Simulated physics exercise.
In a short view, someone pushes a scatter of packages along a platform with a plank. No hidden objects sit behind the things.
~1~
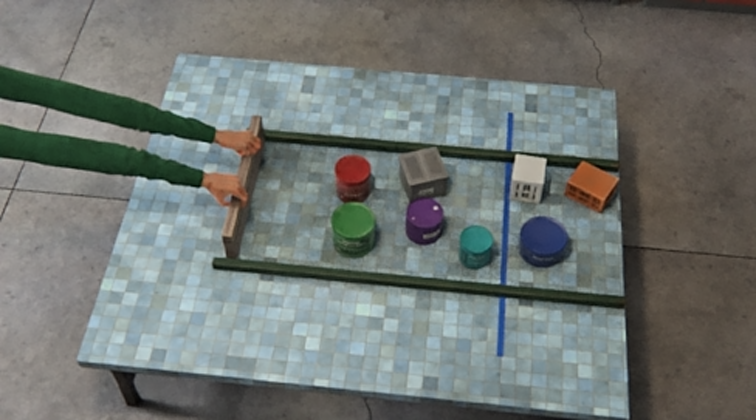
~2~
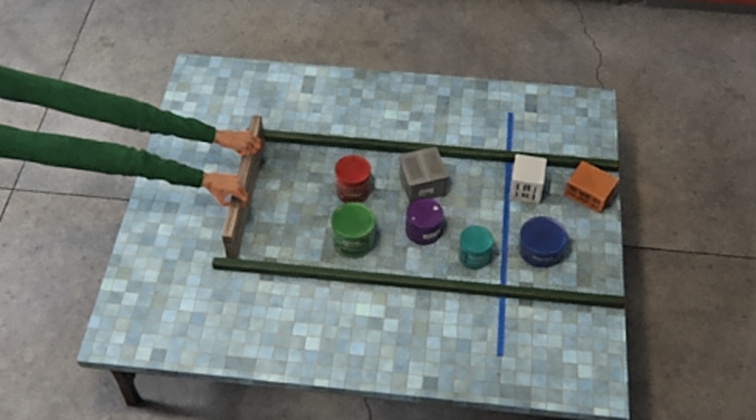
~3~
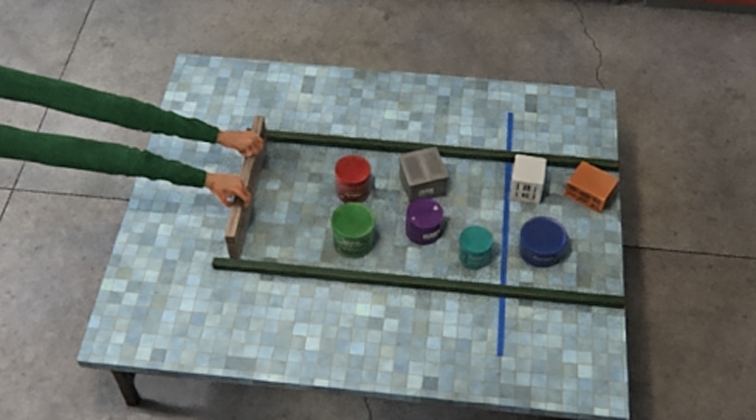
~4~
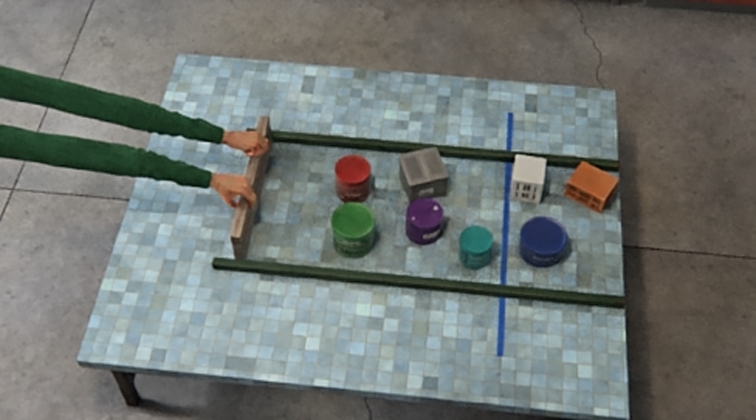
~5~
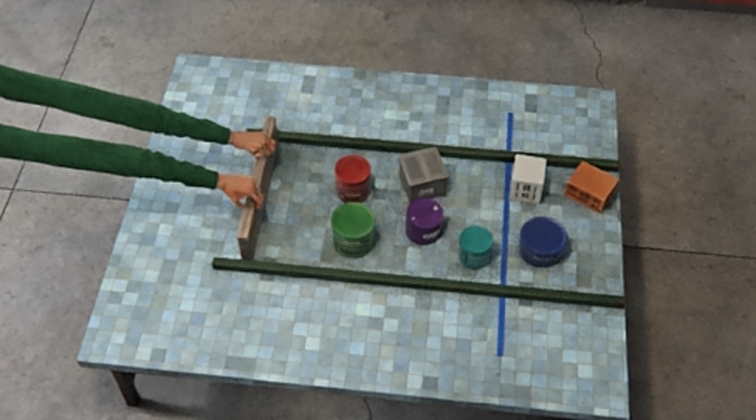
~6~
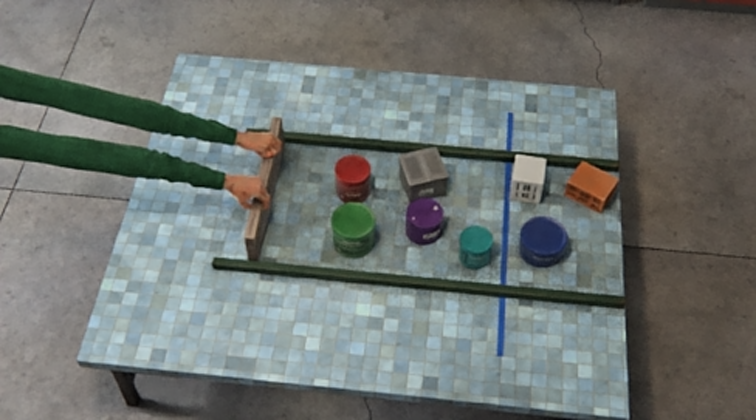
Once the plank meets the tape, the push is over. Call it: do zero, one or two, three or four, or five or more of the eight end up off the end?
Zero end up off it.
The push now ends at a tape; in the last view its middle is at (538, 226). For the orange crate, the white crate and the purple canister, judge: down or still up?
The orange crate ends up down. The white crate stays put. The purple canister stays put.
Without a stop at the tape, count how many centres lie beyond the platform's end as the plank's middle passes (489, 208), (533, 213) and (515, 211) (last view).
Per position: 0 / 1 / 0.
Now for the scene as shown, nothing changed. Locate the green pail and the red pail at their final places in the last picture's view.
About (527, 251), and the other about (526, 198).
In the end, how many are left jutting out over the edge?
1 overhanging.
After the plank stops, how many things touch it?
3 of them.
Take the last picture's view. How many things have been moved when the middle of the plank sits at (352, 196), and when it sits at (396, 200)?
That makes 2 at the first spot and 4 at the second.
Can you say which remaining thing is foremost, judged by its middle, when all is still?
Answer: The orange crate.
A little later, none off yet; orange crate at rest near (591, 187); blue pail at rest near (542, 242); white crate at rest near (528, 179).
When it is over, the number that fall off is zero.
